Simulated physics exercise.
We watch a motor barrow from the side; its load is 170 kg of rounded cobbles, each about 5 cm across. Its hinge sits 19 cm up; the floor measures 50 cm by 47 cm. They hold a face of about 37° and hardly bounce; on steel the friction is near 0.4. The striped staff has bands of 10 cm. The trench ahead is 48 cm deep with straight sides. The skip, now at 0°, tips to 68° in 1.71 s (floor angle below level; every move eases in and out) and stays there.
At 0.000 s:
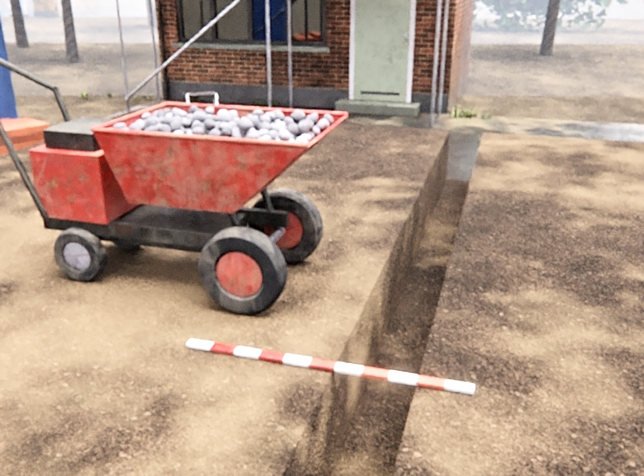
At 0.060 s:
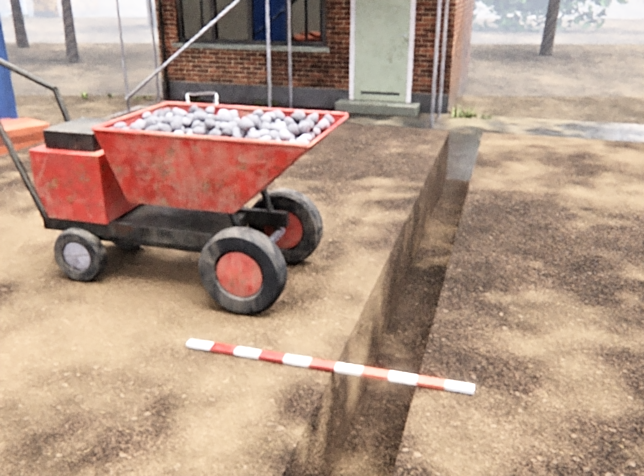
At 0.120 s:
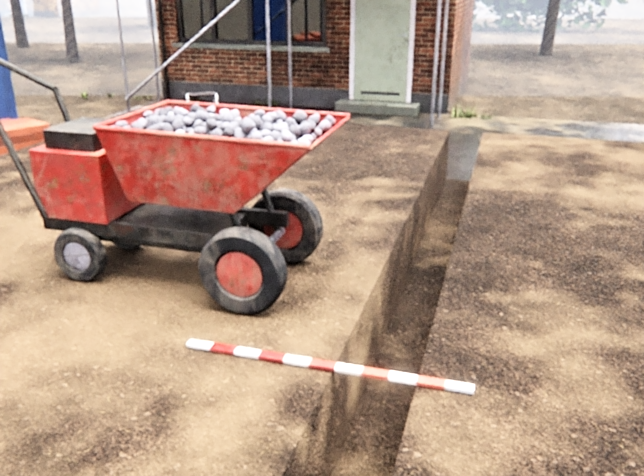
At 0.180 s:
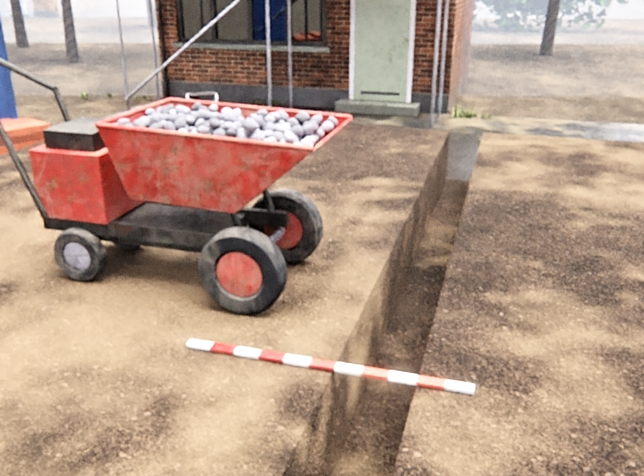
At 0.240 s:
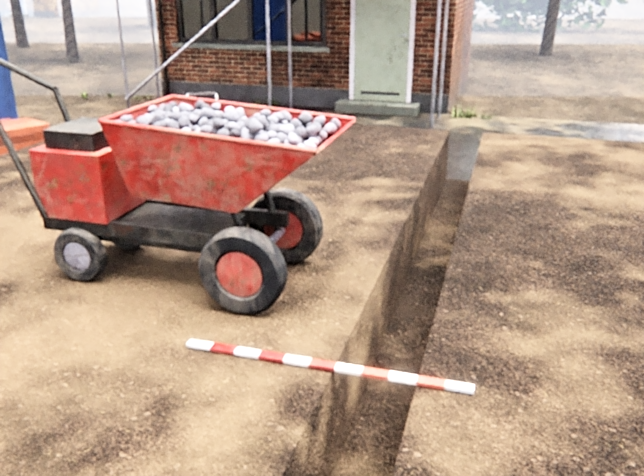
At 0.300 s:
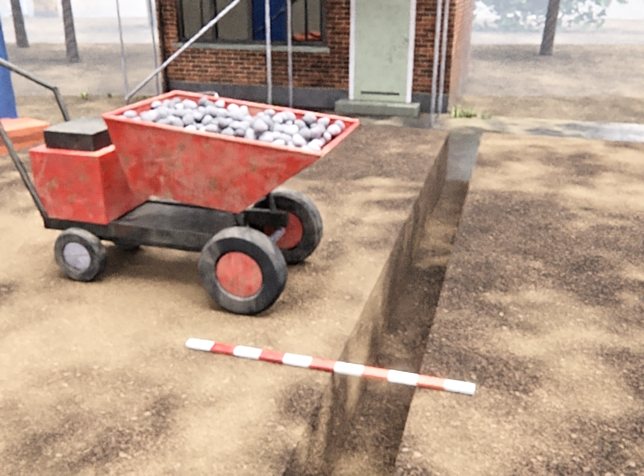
A red skip full of rounded grey stones tilts slightly forward beside a narrow trench.
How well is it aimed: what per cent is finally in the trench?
Roughly 53 per cent ends in the trench.
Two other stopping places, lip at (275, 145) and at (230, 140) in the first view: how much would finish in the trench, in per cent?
About 85 and 80 per cent.
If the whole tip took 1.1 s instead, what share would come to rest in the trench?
It would be near 50 per cent.
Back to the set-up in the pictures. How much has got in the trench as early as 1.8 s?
Some 25 per cent.
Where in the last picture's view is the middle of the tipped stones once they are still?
Around (427, 364).
After 1.3 s the floor is at 57°; 98 % in the skip, 2 % in the trench; the foremost stones are at (419, 280).
After 1.8 s the floor is at 68°; 42 % in the skip, 23 % in the trench, 34 % past the trench; the foremost stones are at (556, 314).
After 2.2 s the floor is at 68°; 15 % in the skip, 37 % in the trench, 48 % past the trench; the foremost stones are at (624, 321).
After 4.1 s the floor is at 68°; 0 % in the skip, 53 % in the trench, 47 % past the trench; the foremost stones are past the picture's edge.
